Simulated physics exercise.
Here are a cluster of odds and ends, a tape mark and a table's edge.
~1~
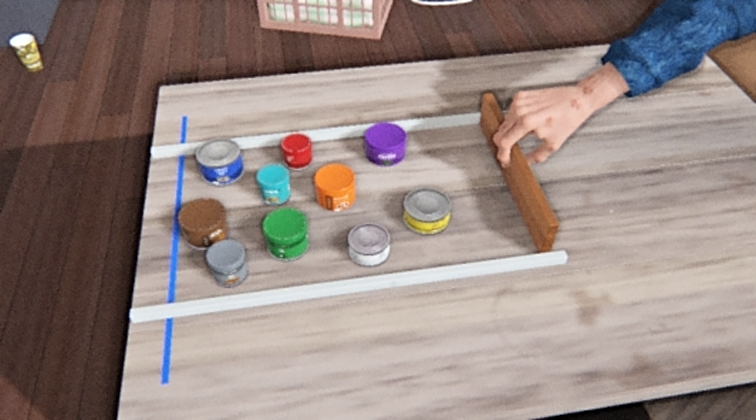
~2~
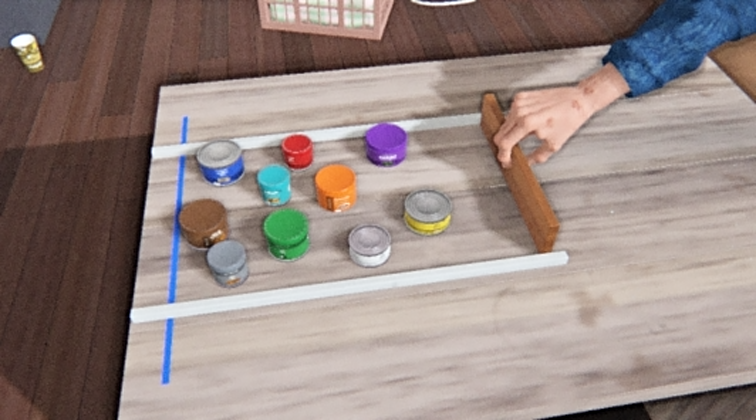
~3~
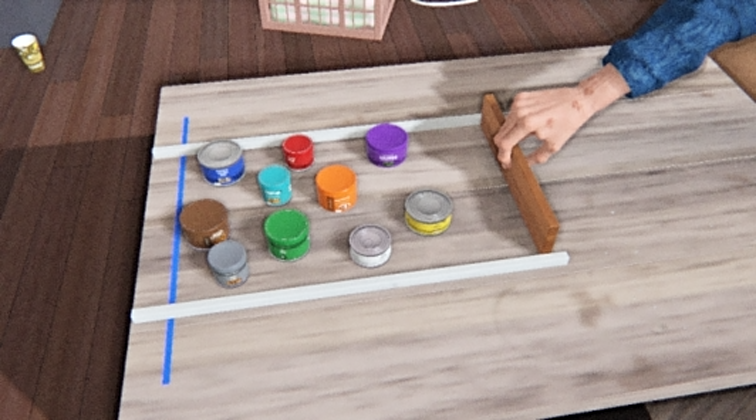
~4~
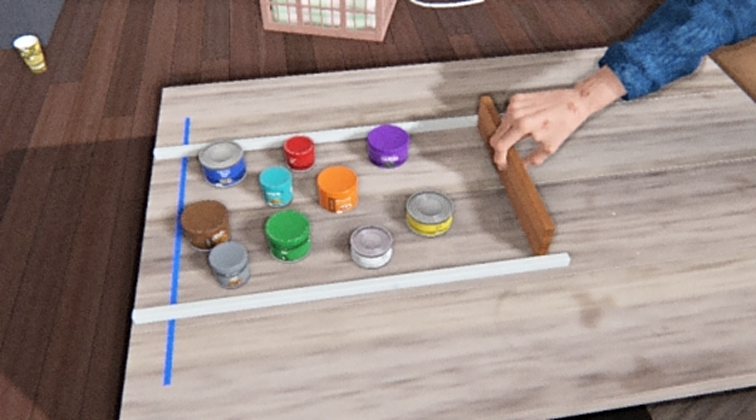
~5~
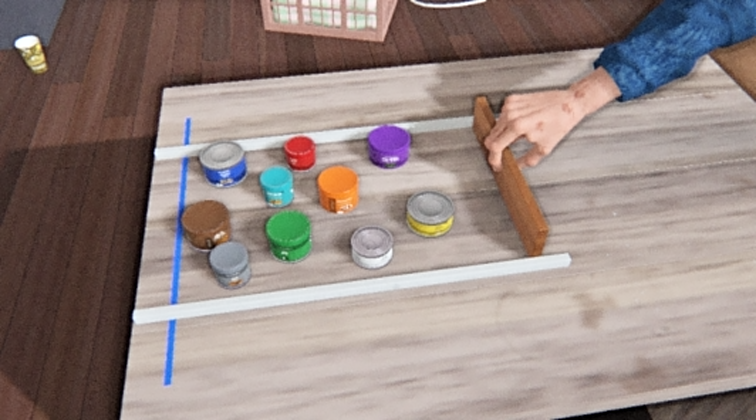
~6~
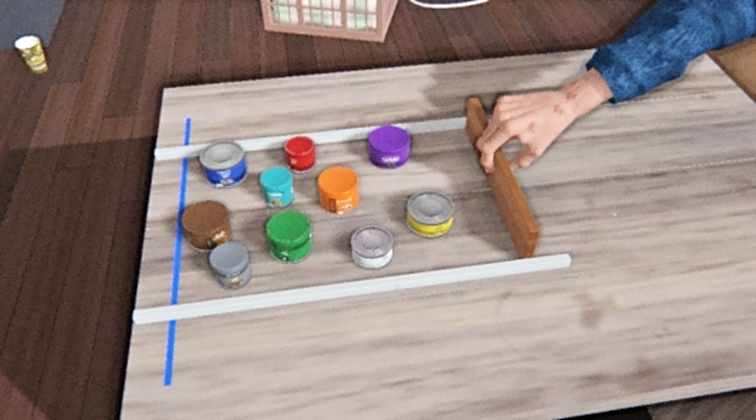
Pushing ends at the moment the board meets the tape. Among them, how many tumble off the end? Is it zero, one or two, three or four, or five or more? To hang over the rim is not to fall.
Most likely no fewer than five will tumble off the end.
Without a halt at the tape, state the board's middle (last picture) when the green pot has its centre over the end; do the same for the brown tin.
First it's close to (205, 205), next close to (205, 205).
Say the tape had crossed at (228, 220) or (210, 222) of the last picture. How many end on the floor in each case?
Respectively 1 and 1.
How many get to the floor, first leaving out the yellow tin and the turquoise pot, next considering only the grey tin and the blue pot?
4 in the first case and 4 in the second.
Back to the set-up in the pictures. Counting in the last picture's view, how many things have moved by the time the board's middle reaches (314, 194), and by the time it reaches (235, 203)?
The first count is 9, and then it's 10.
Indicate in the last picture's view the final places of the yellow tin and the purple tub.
Roughly at (152, 243) and at (160, 168), in that order.
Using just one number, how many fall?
Count = 6.
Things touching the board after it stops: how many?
Contact count: 4.
Early on, none off yet; brown tin at rest near (208, 226); blue pot at rest near (224, 164); grey tin at rest near (231, 266).
A while later, none off yet; brown tin at rest near (208, 226); blue pot moving near (220, 165); grey tin at rest near (228, 268).
Further along, none off yet; brown tin travelled about its own width near (174, 221); blue pot travelled well along near (144, 173); grey tin travelled well along near (159, 289).
Finally, the number that fall off is five or more; lost, red tin, green pot, turquoise pot, grey tin, blue pot and brown tin.
